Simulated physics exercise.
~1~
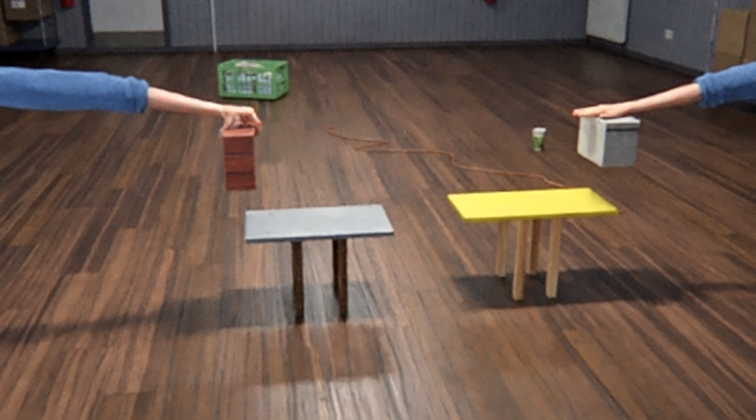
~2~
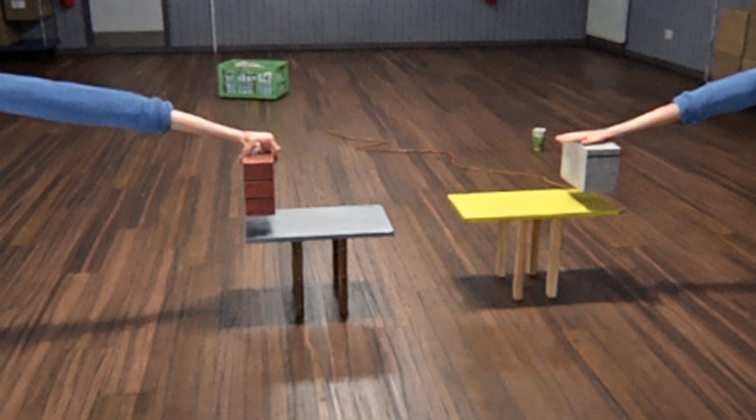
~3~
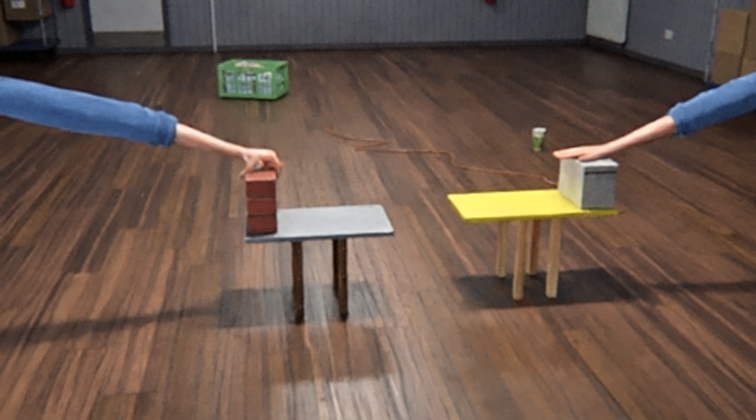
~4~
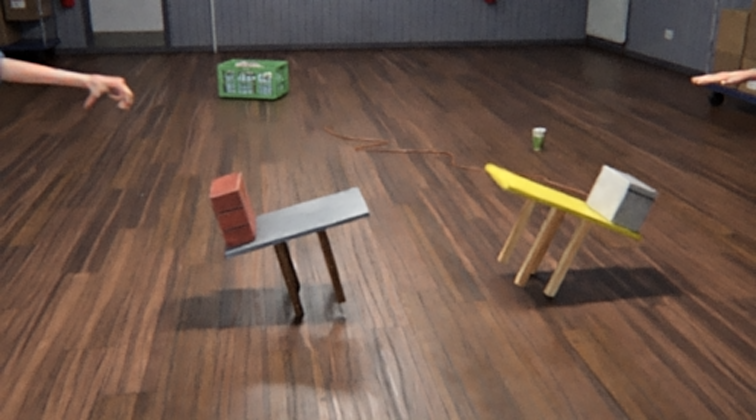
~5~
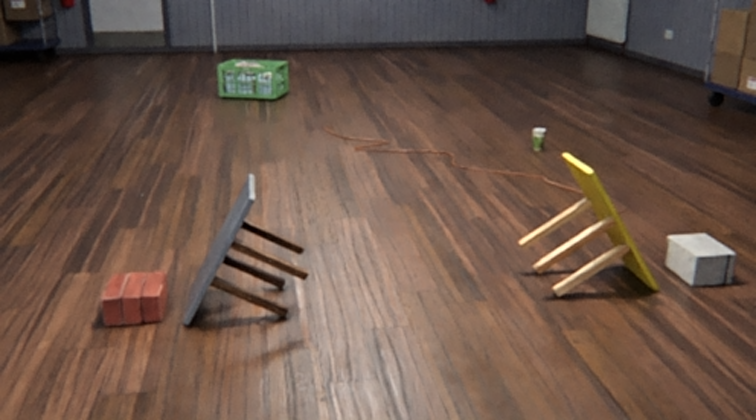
At the start, two hands hold objects above two small tables on a dark wooden floor, a stack of red bricks over the grey one at left and a pale grey block over the yellow one at right. The hands lower the bricks onto the left end of the grey table and the block onto the right end of the yellow one. Both hands then let go and draw back, and each table tips outward under its load. The bricks and block fall to the floor. Finally, both tables lie tipped over, legs pointing inward, beside their fallen loads.
